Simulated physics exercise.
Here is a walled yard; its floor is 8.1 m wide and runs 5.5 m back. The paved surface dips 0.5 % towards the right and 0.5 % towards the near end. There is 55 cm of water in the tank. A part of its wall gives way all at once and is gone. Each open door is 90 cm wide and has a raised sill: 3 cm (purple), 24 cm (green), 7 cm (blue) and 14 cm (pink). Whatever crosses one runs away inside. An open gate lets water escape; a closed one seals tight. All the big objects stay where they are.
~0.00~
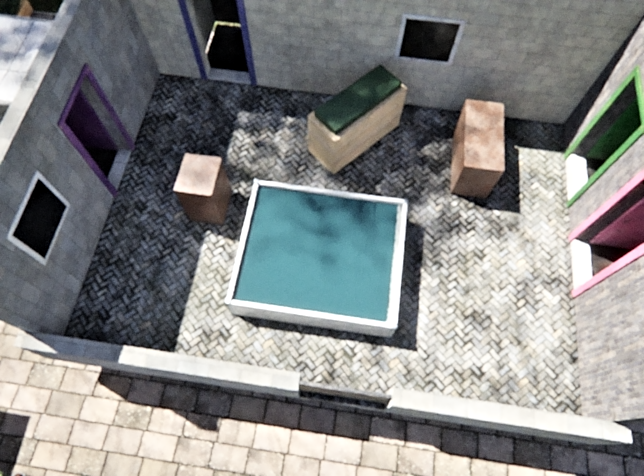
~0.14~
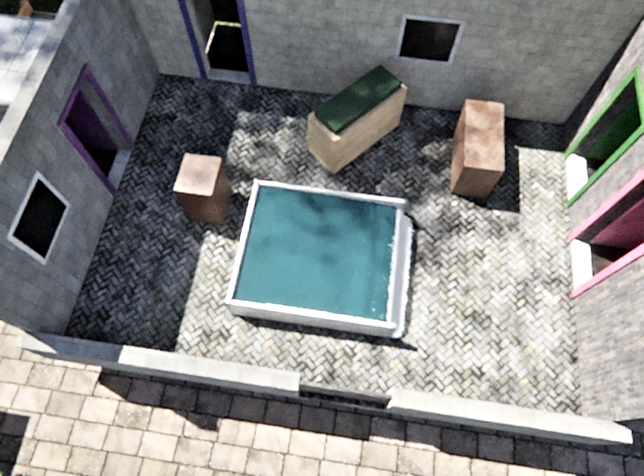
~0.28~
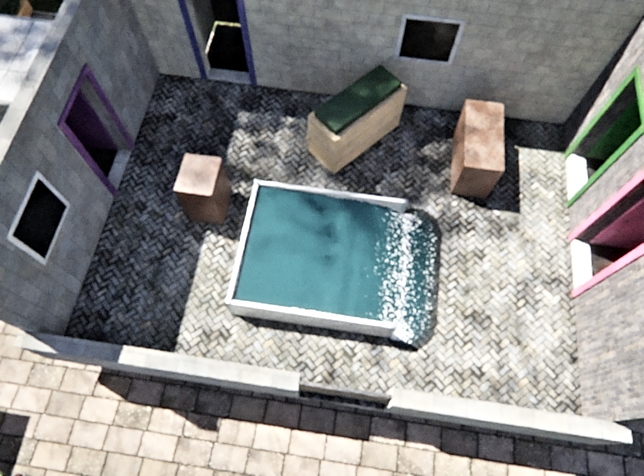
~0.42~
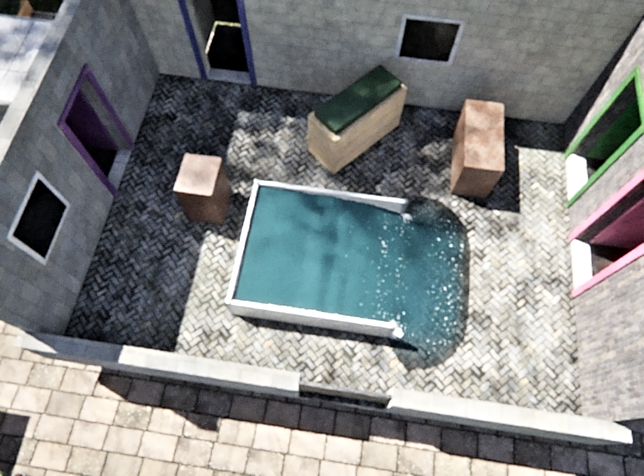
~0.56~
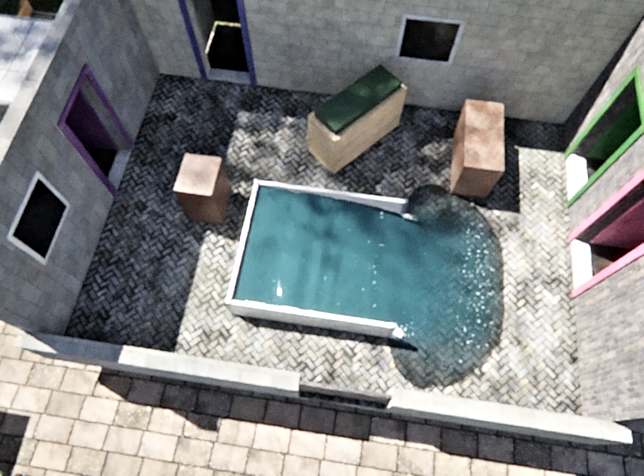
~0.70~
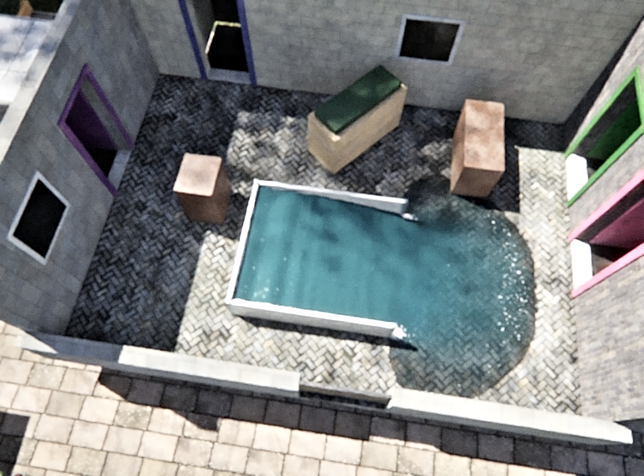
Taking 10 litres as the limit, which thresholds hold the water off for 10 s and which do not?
Within that time: At the purple door it does not reach the limit; at the green door it keeps below the limit; at the blue door it does not reach the limit; at the pink door it goes over the limit.
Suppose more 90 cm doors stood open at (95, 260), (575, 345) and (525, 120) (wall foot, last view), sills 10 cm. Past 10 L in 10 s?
In that order: Under, above, above.
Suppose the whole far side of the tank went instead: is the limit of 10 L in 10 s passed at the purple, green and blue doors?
Then: Purple past it, green under, blue past it.
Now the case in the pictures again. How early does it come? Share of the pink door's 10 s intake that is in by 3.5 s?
About 80 per cent.
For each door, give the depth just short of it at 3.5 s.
Depths in cm: Purple 0, green 15, blue 0, pink 27.
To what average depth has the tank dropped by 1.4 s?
Some 33 cm.
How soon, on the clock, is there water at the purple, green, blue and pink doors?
Arrival: Purple 8.5 s, green 1.6 s, blue 6.5 s, pink 0.9 s.
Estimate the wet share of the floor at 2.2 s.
About 30 per cent.
After 1.4 s water covers 30 % of the floor and is deepest (30 cm) near (566, 317); purple door not reached, green door not reached, blue door not reached, pink door 27 cm at the sill, 13 L in.
After 2.2 s water covers 30 % of the floor and is deepest (40 cm) near (572, 422); purple door not reached, green door 15 cm at the sill, 0 L in, blue door not reached, pink door 31 cm at the sill, 71 L in.
After 3.5 s water covers 35 % of the floor and is deepest (26 cm) near (572, 422); purple door not reached, green door 15 cm at the sill, 0 L in, blue door not reached, pink door 27 cm at the sill, 168 L in.
After 6.0 s water covers 60 % of the floor and is deepest (22 cm) near (407, 110); purple door not reached, green door 18 cm at the sill, 0 L in, blue door not reached, pink door 12 cm at the sill, 212 L in.
After 10.0 s water covers 85 % of the floor and is deepest (14 cm) near (547, 418); purple door 4 cm at the sill, 2 L in, green door 9 cm at the sill, 0 L in, blue door 1 cm at the sill, 0 L in, pink door 9 cm at the sill, 213 L in.
